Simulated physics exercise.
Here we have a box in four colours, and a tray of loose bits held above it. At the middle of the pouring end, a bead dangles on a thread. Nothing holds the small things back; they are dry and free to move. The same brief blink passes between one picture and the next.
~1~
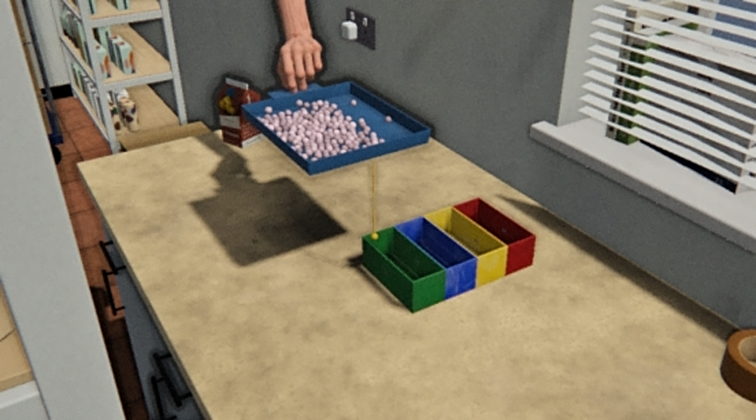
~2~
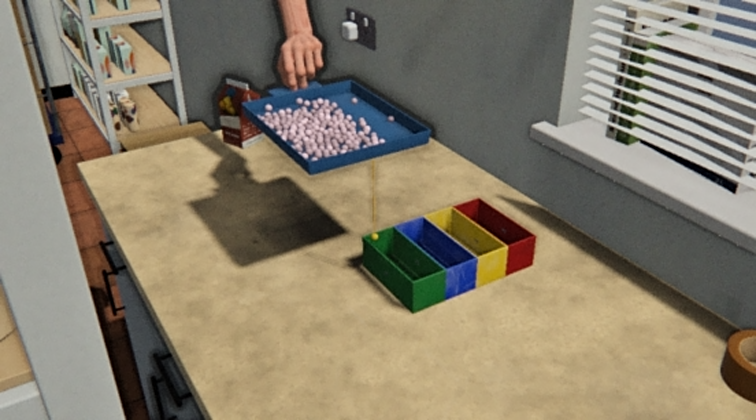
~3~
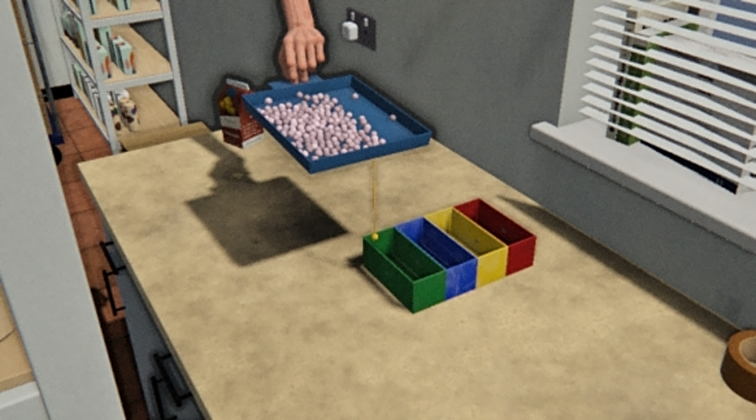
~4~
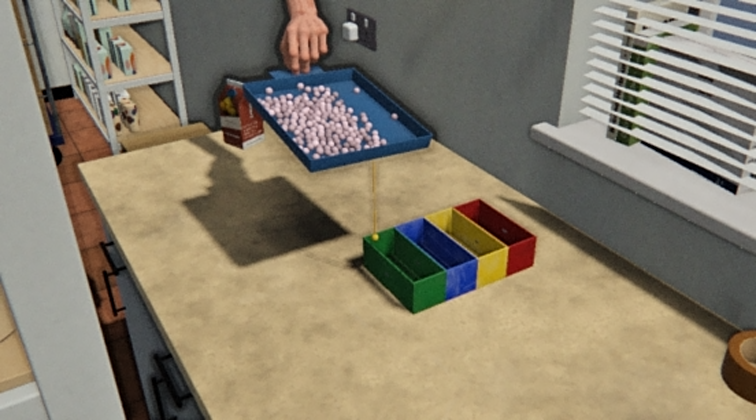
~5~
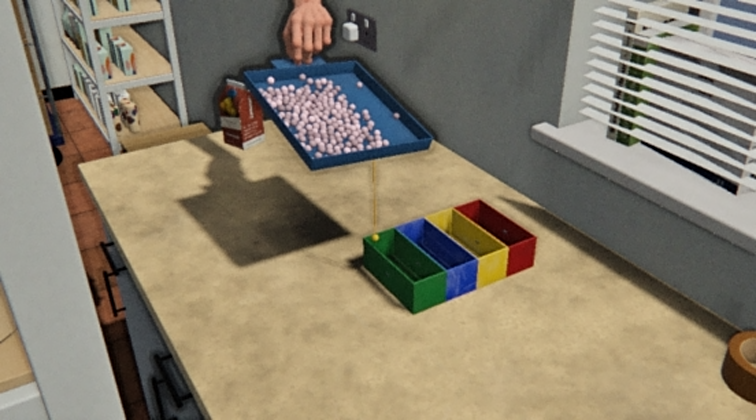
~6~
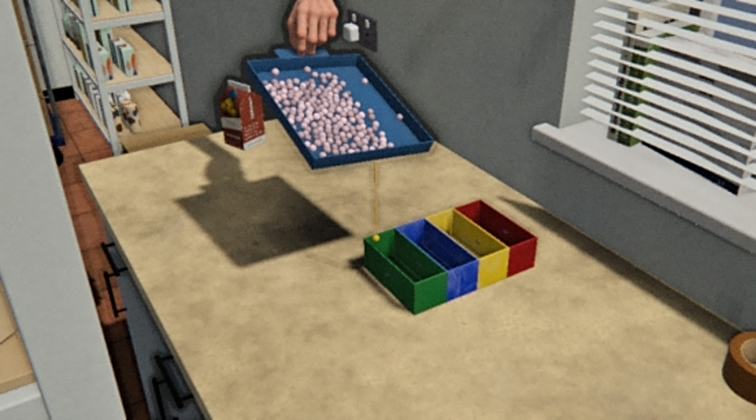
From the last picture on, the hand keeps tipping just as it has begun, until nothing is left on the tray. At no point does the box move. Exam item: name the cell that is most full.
Answer: Blue.
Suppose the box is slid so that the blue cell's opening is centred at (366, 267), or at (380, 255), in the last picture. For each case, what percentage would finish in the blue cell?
Respectively 0 percent and 10 percent.
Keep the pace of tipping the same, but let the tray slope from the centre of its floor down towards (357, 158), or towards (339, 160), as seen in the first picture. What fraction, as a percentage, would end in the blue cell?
Near 0 % and 0 %.
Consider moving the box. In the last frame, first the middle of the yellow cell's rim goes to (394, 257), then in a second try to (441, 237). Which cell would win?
Well, the first time it's that red cell, and the second time it's that yellow cell.
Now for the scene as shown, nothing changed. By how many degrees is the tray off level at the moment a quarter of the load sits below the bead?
Approx. 110° from level.
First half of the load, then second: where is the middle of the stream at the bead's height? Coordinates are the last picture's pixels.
First around (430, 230), afterwards around (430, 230).
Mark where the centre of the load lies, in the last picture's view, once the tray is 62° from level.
Mark it at roughly (387, 129) in the final frame.
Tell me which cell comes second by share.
Just behind the top cell comes green.
Soon, tray tipped steeply; nearly all on the tray; a stray few falling or outside the box.
A while on, tray tipped past a quarter turn; most on the tray; a small part in the blue cell; a stray few in the yellow cell; a stray few in the green cell; a stray few in the red cell; a small part falling or outside the box.
Towards the end, tray tipped past a quarter turn; about two thirds in the blue cell; about a quarter in the green cell; a small part in the yellow cell; a stray few in the red cell; a small part falling or outside the box.
Finally, tray tipped past a quarter turn; about two thirds in the blue cell; about a quarter in the green cell; a small part in the yellow cell; a stray few in the red cell; a small part outside the box.
